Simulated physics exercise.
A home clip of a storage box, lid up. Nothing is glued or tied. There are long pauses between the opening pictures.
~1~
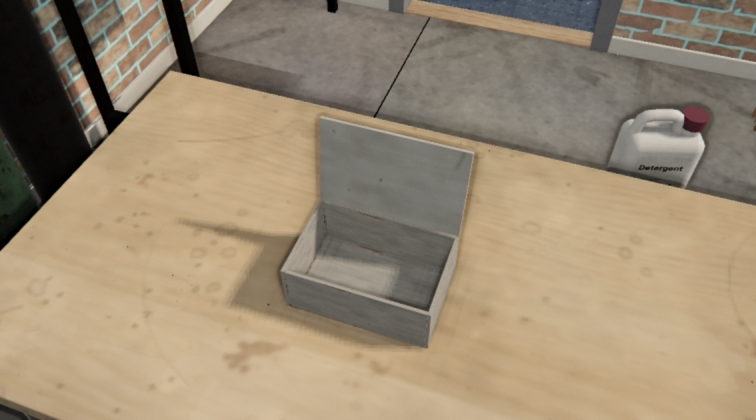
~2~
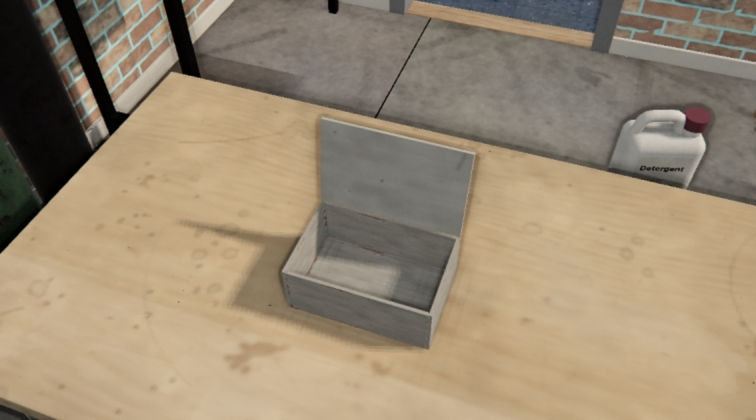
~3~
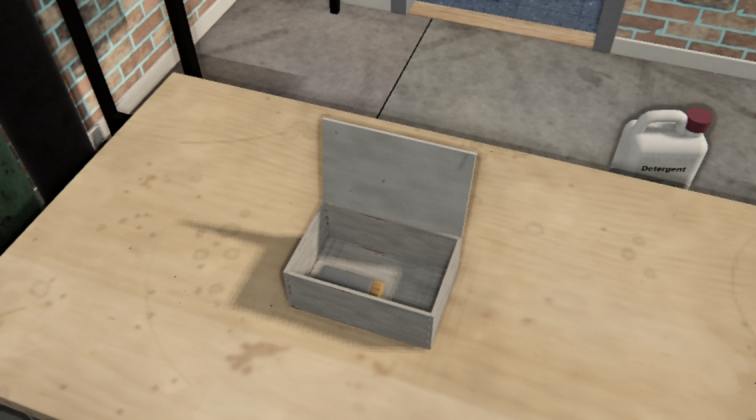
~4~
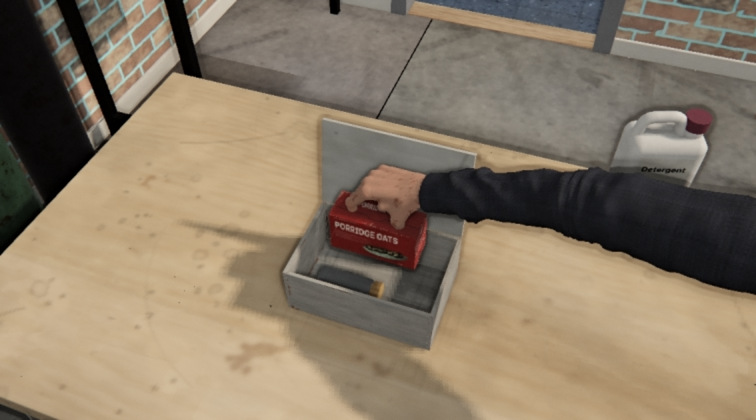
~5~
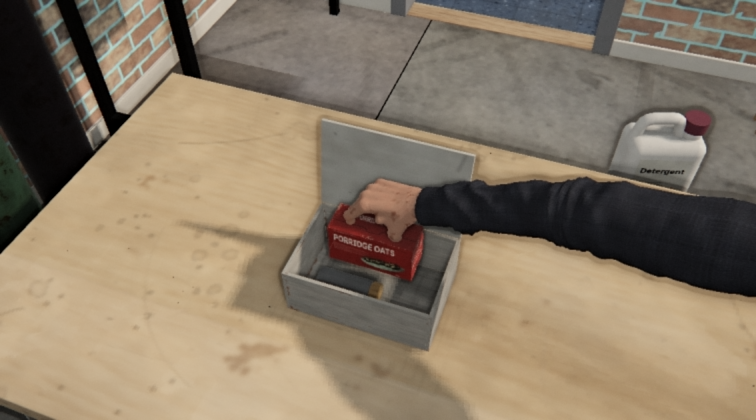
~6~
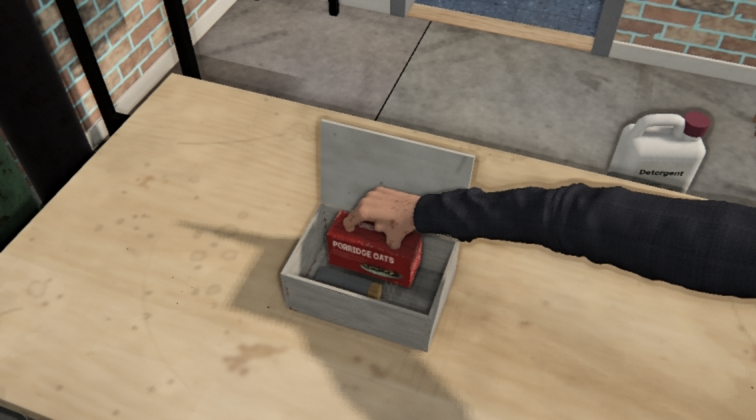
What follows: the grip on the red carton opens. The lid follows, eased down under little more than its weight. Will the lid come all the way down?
It shuts flat.
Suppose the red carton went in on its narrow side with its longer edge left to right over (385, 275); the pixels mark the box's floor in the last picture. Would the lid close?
Then it closes.
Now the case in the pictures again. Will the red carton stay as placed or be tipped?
It stays as placed.
Then, 1.20 s on from there, lid starting down; red carton shifted a little near (377, 257); grey shaker shifted about its own width.
Then, 2.00 s on from there, lid 35° above the rim; red carton shifted a little near (377, 257); grey shaker shifted about its own width.
In the end, lid shut; moved from the start, red carton; grey shaker unmoved. At the end, from the last picture's camera, red carton near (377, 257).
